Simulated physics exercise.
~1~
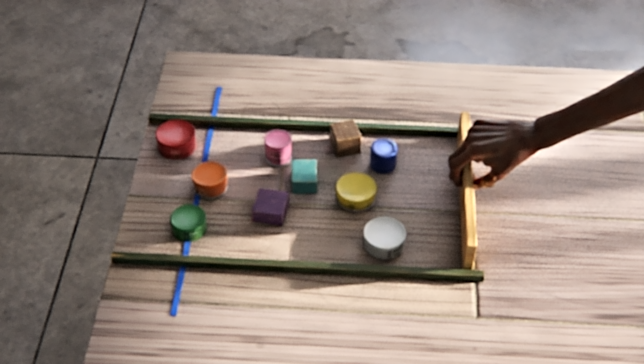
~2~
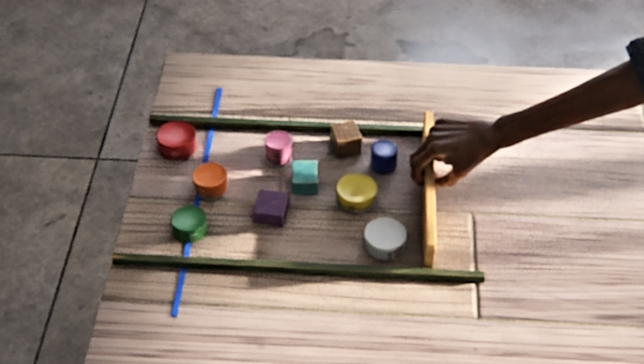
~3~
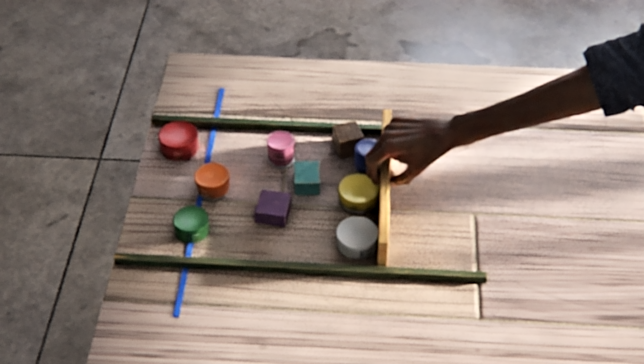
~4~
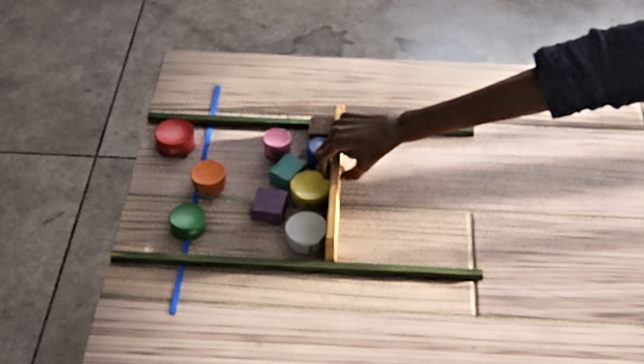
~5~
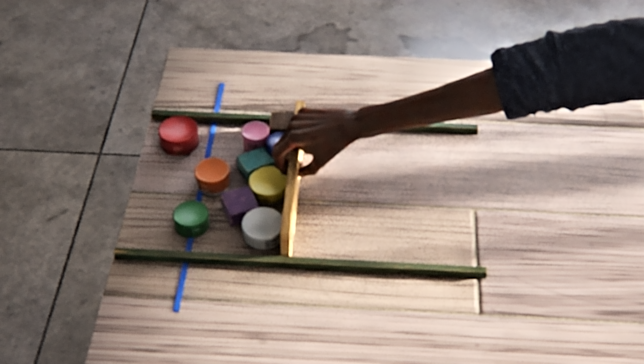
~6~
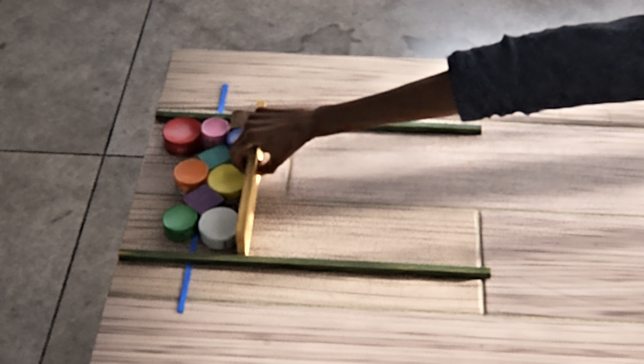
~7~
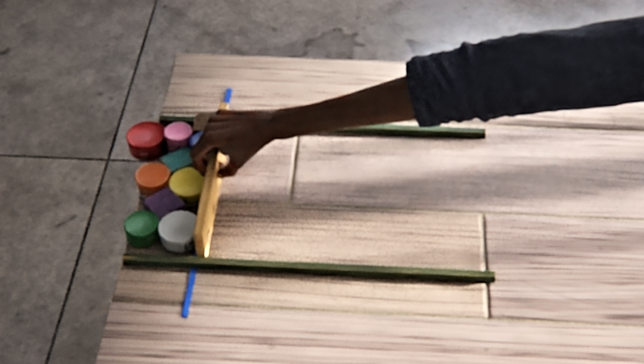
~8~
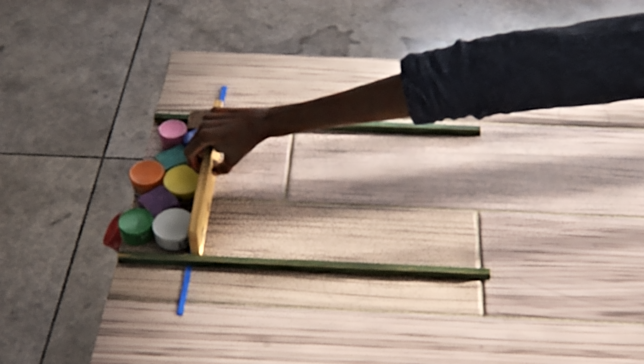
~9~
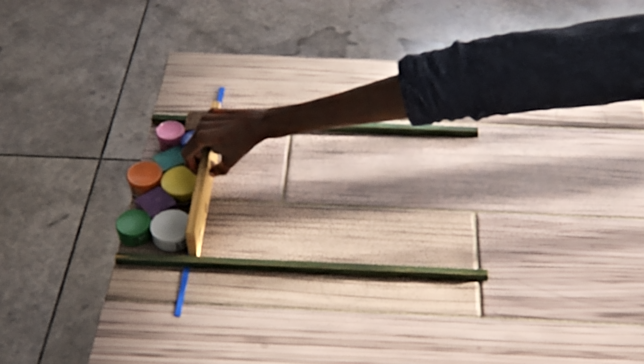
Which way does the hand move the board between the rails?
The hand moves the board to the left, toward the blue tape line and the near end of the table on that side.
At first, ten small round and blocky things lie scattered between two dark green rails on a wooden table, with a hand holding an upright yellowish board at their right. The hand slides the board left, and it gathers the blue lid, the white tub and the yellow pot. As it keeps going, the other pieces bunch together and the whole cluster is pushed to the table's left edge. The board stops near the blue tape line. The red tub goes over the edge, showing briefly lower down before it disappears, while the green, orange and pink pieces stay crowded at the edge.
